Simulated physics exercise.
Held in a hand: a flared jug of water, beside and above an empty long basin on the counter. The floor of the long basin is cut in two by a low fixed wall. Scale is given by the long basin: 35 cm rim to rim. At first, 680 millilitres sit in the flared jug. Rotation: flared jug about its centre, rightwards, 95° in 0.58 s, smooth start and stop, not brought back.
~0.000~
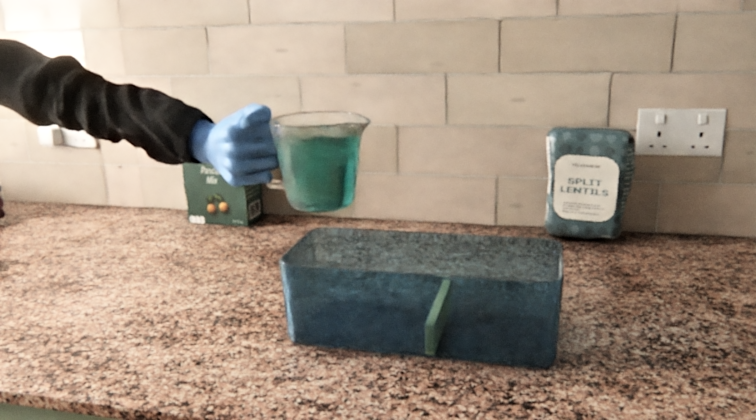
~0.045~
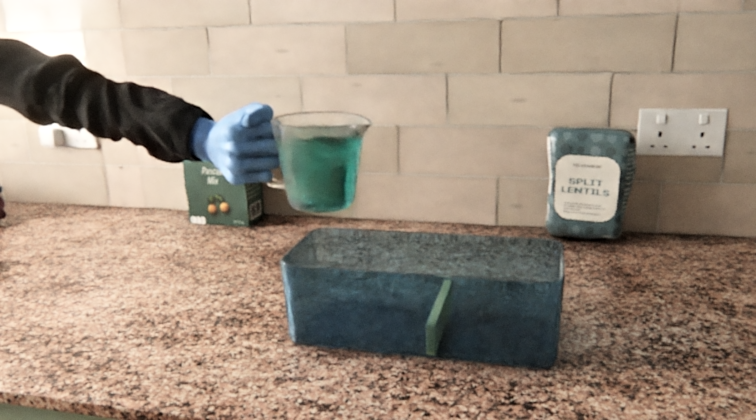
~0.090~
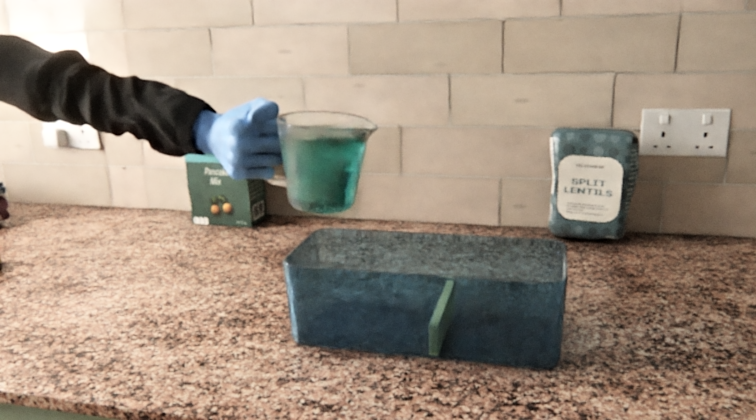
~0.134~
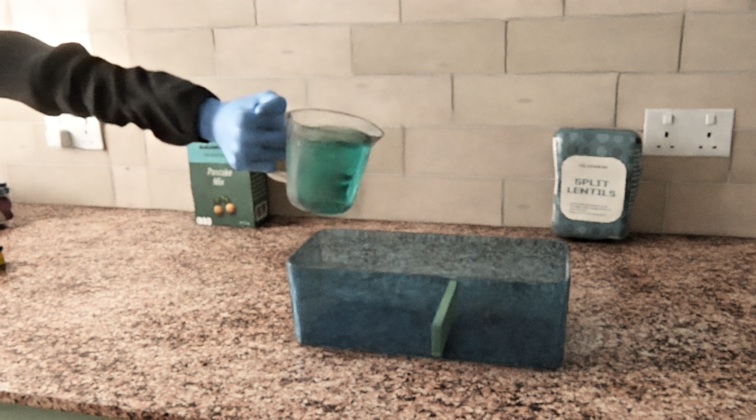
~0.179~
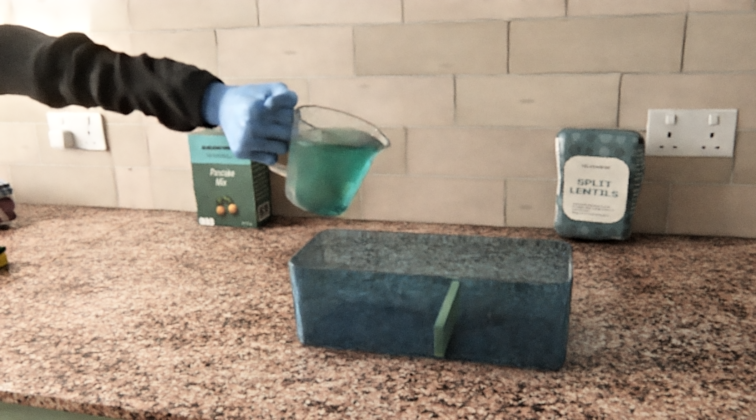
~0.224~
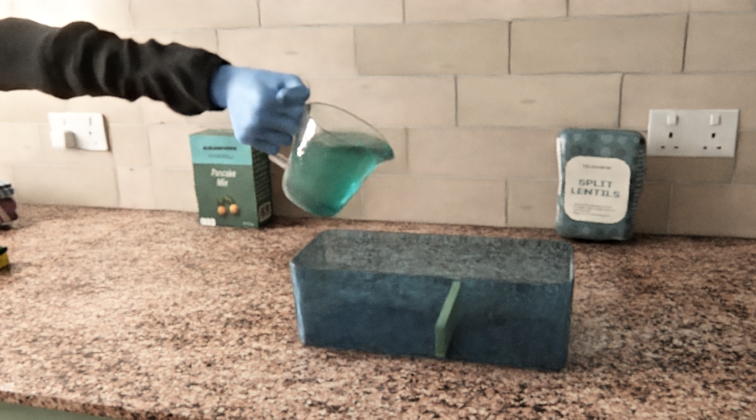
The clip shows a blue-gloved hand holding a clear jug of green liquid above the left part of an empty long basin on a speckled counter, then shifting it slightly right while steadily tilting it clockwise.
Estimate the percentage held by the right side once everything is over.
I would say 12 per cent.
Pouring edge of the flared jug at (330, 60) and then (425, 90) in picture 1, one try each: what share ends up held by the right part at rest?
Roughly 10 per cent the first time and 95 per cent the second.
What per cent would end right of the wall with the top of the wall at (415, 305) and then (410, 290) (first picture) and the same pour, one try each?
I'd say 70 percent on the first go, 75 percent on the next.
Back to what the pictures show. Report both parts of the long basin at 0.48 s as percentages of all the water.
Lab note: Left near 18, right near 5.
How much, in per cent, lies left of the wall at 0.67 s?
The left part holds some 64 per cent.
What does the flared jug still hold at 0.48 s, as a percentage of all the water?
Roughly 52 per cent.
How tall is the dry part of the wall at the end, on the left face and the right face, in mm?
On the left it's about 18 mm; on the right, about 38 mm.
By 0.48 s the tilt is 88° and 52 per cent is still to pour, 18 is left of the wall and 5 right of it.
By 0.67 s the tilt is 95° and 15 per cent is still to pour, 63 is left of the wall and 9 right of it.
By 0.87 s the tilt is 95° and 3 per cent is still to pour, 81 is left of the wall and 11 right of it.
By 1.08 s the tilt is 95° and 0 per cent is still to pour, 87 is left of the wall and 11 right of it.
At rest 86 per cent lies left of the wall, 12 right of it and 2 outside.
